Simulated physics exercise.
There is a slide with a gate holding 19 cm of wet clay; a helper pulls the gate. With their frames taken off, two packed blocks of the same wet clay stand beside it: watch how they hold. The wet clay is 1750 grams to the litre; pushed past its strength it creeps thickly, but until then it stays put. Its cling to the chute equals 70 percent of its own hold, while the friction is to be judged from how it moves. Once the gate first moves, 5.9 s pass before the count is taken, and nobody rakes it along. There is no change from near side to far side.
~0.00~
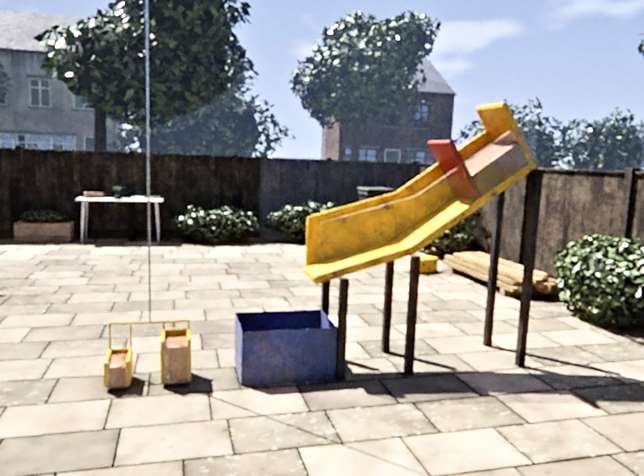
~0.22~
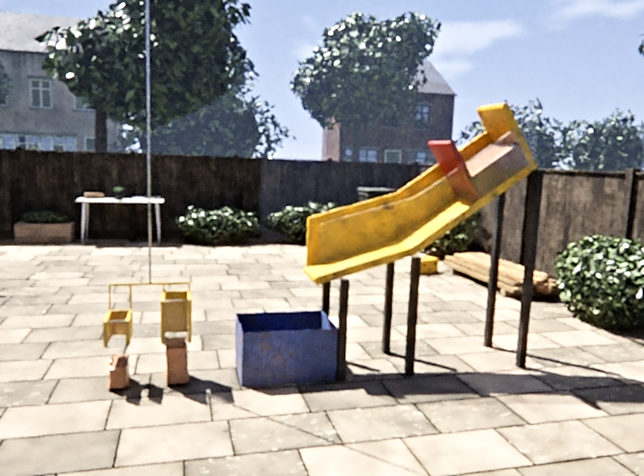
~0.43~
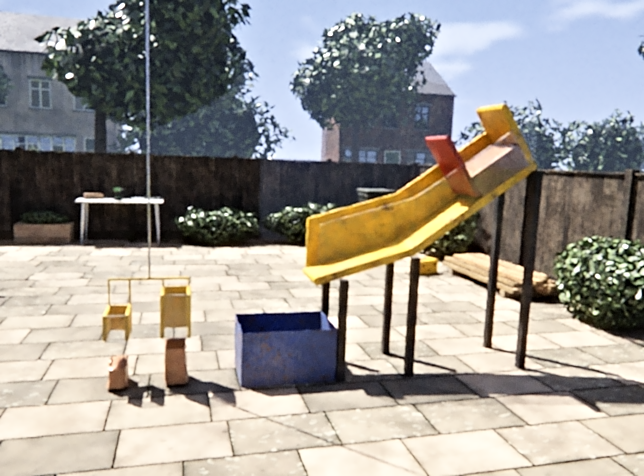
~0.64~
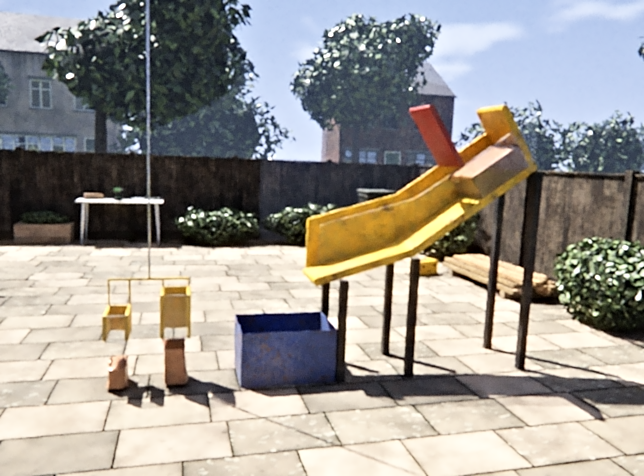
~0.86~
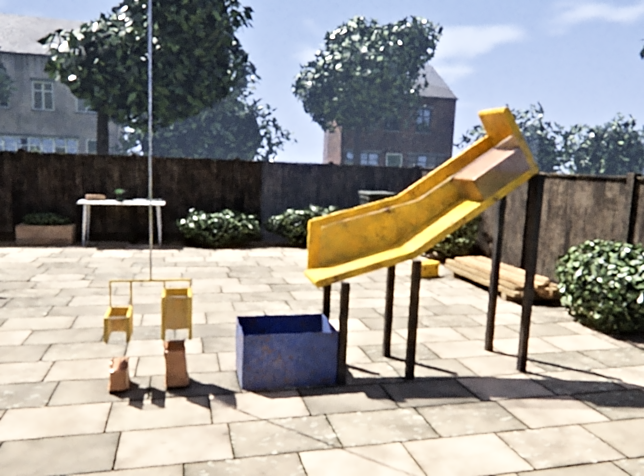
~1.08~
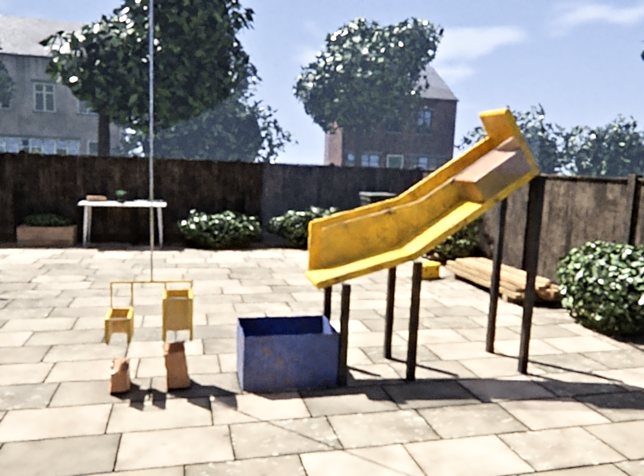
A yellow slide on dark legs slopes down to the left across a sunny paved yard, seen from the side, with a fence, trees and brick buildings behind. Orange-brown clay sits near its top behind a red gate, with a blue bin below and two yellow moulds at left. The moulds lift off two small clay blocks, then the gate rises out of view, while the clay barely changes and the camera shifts very slightly.
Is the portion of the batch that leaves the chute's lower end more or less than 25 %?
Outcome noted: A value not reaching 25 %.
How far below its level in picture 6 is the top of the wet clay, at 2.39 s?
Around 0.0 cm.
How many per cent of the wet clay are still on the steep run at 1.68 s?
Roughly 100 percent at that moment.
By 1.68 s, all is on the steep run, none on the flatter one and 0 % past the end.
By 2.39 s, all is on the steep run, none on the flatter one and 0 % past the end.
By 3.10 s, all is on the steep run, none on the flatter one and 0 % past the end.
By 3.81 s, all is on the steep run, none on the flatter one and 0 % past the end.
By 6.26 s, at the end, all is on the steep run, none on the flatter one and 0 % past the end.
